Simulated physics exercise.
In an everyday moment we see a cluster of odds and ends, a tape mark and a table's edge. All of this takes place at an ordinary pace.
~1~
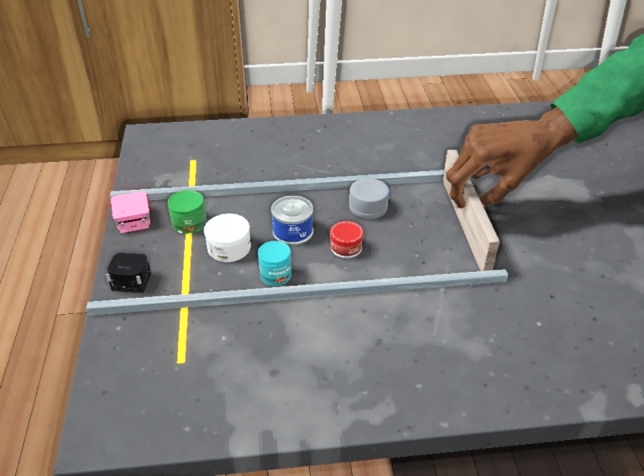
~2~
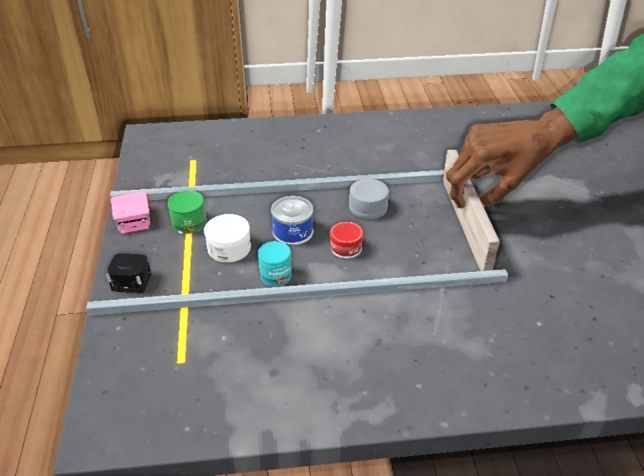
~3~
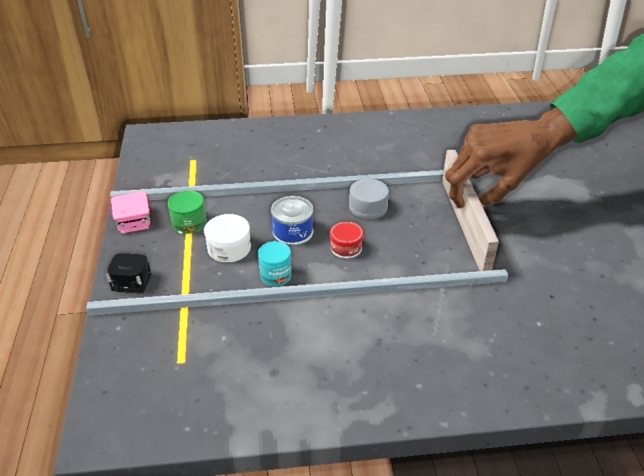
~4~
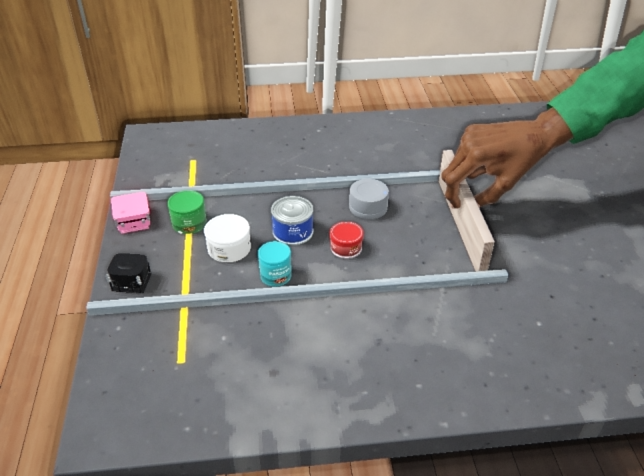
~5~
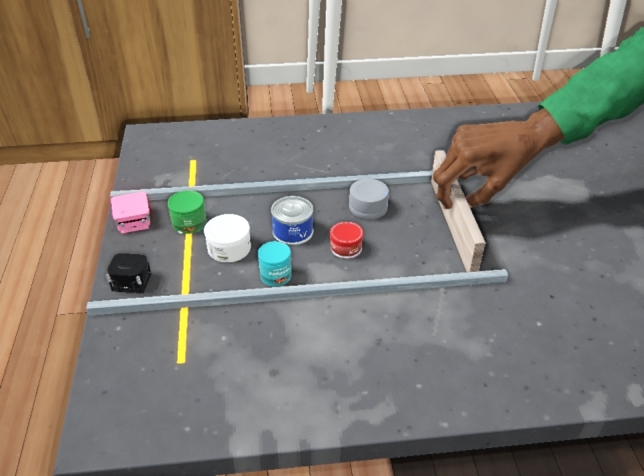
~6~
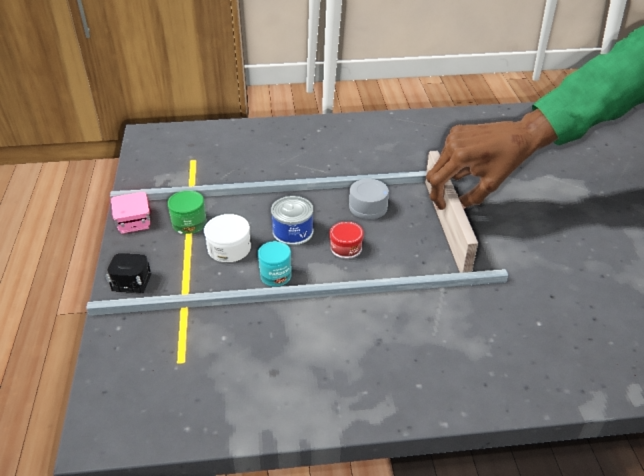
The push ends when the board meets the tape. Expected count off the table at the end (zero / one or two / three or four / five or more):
The number going over the end will be nothing at all.
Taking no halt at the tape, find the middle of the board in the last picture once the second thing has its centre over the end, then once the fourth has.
About (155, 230), then (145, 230).
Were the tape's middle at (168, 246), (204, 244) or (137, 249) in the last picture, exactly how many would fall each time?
In that order 1, 0 and 4.
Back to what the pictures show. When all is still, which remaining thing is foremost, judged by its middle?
It's the pink case.
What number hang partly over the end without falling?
The number overhanging is 1.
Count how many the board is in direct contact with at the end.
That would be 4 of them.
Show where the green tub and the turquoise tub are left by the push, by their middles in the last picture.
In the last picture the green tub sits around (136, 216) and the turquoise tub around (168, 276).
Early on, none off yet; pink case at rest near (132, 213); black case at rest near (130, 273); green tub at rest near (188, 213).
Finally, the number that fall off is zero.
